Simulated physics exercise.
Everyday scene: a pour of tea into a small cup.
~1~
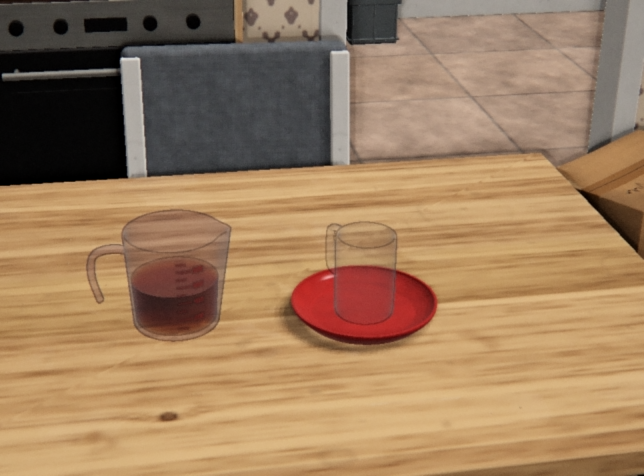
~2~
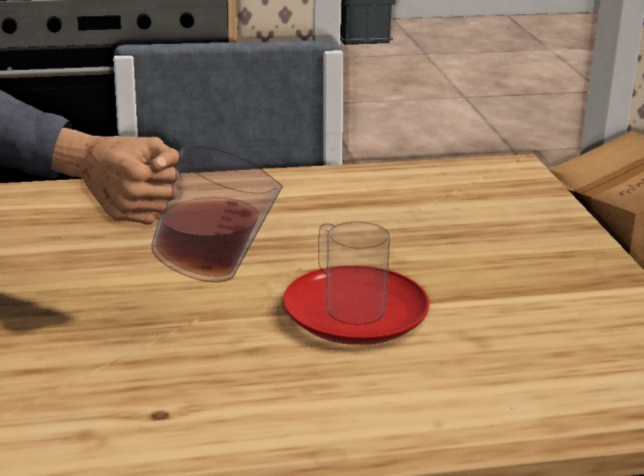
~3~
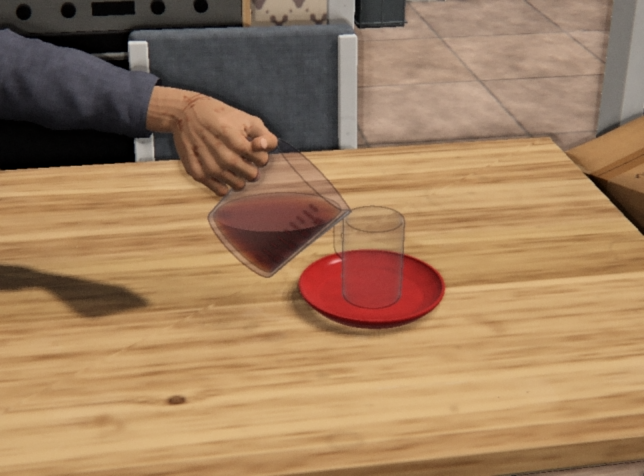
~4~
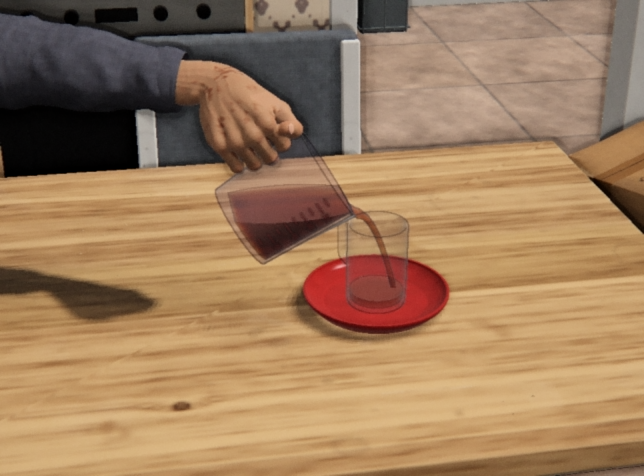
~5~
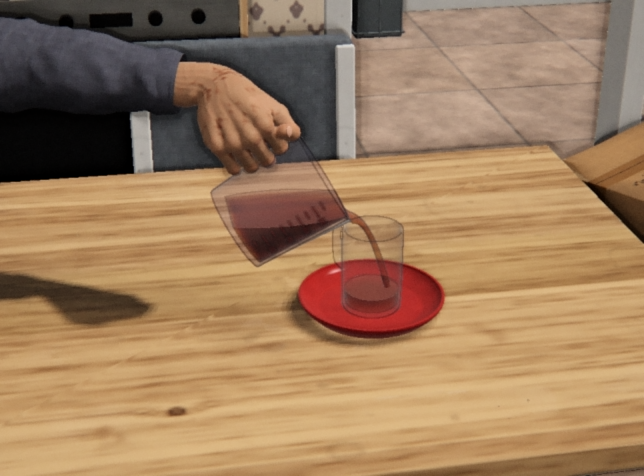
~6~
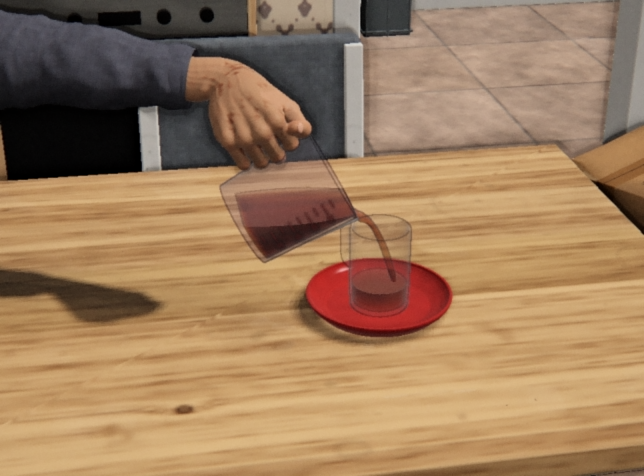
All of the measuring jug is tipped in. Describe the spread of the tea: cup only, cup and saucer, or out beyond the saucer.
Saucer takes the excess.
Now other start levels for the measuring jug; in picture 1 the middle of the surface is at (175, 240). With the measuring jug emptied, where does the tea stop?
Result: Overflow onto the top.
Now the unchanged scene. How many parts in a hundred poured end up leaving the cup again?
It works out at some 15 per cent.
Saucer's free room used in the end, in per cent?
Close to 30%.
Shortly, the cup is about two thirds full; the saucer is dry.
Then, the cup is full to the brim; the saucer is wet, with room to spare.
At the finish, the cup is full to the brim; the saucer is wet, with room to spare.
